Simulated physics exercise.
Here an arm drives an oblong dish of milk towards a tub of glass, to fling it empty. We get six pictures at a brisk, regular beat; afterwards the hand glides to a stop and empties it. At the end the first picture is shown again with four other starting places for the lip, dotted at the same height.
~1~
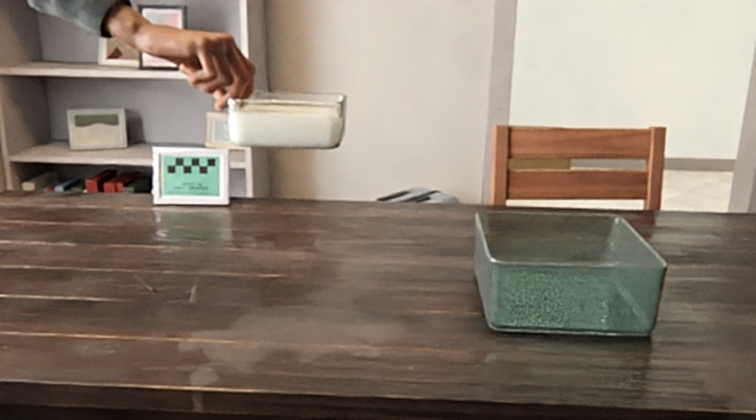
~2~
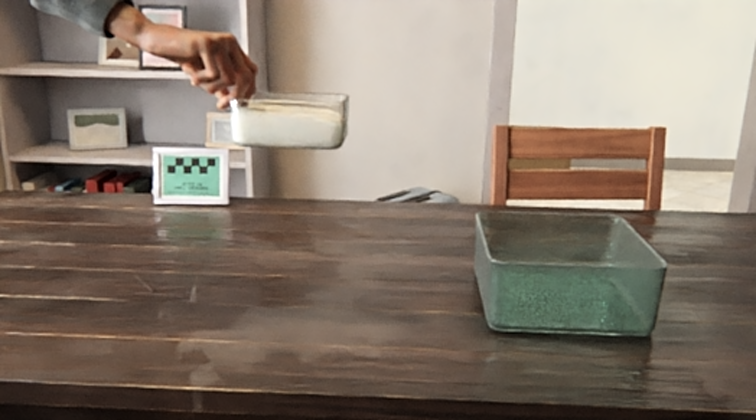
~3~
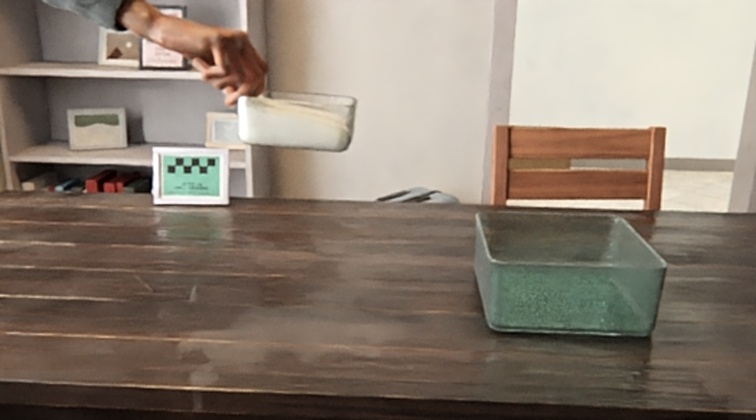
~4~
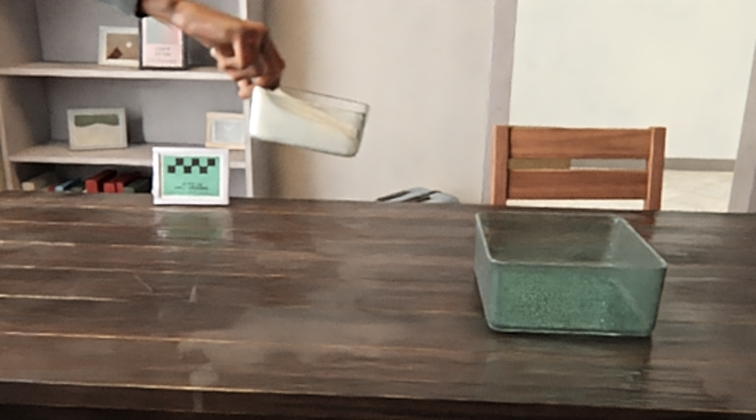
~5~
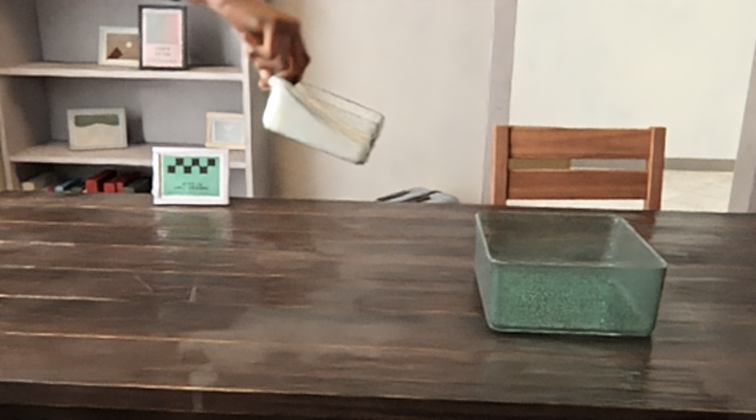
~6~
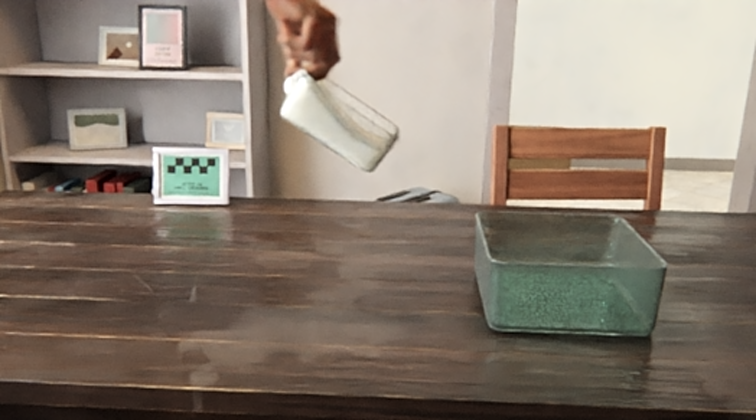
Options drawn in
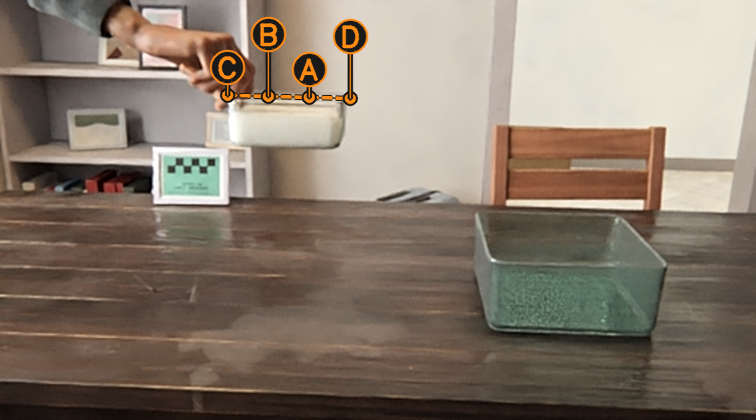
The video shows a hand holding an oblong clear dish of milk above a dark wooden table, then moving it a little rightward while tilting its right end steadily downward, as a greenish glass tub sits motionless at right.
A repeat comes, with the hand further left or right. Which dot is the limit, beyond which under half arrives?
Choose A.
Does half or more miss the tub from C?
Yes, that goes wrong.
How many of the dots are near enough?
Two of the four.
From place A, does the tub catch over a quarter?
Yes, clearly.
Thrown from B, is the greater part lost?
Yes, it does.
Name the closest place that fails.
Place B.
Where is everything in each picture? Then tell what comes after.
Upright, lip at (342, 98); tub from (486, 327) to (653, 333); nothing has left yet, in the first picture.
Upright, lip at (345, 98); nothing has left yet, in the second picture.
Tipped about 3°, lip at (353, 101); nothing has left yet, in the third picture.
Tipped about 10°, lip at (366, 108); milk is over the rim, down to (267, 88), in the fourth picture.
Tipped about 21°, lip at (382, 119); milk is over the rim, down to (273, 85), in the fifth picture.
Tipped about 33°, lip at (398, 132); milk is over the rim, down to (291, 92), in the sixth picture.
On the marked copy, A at (309, 97); B at (268, 96); C at (227, 95); D at (350, 98).
Choosing A, about 68 % lands in the tub, 20 % falls short and 12 % goes beside or beyond.
Choosing B, about 20 % lands in the tub, 74 % falls short and 6 % goes beside or beyond.
Choosing C, about 0 % lands in the tub, 96 % falls short and 4 % goes beside or beyond.
Choosing D, about 75 % lands in the tub, 14 % falls short and 11 % goes beside or beyond.
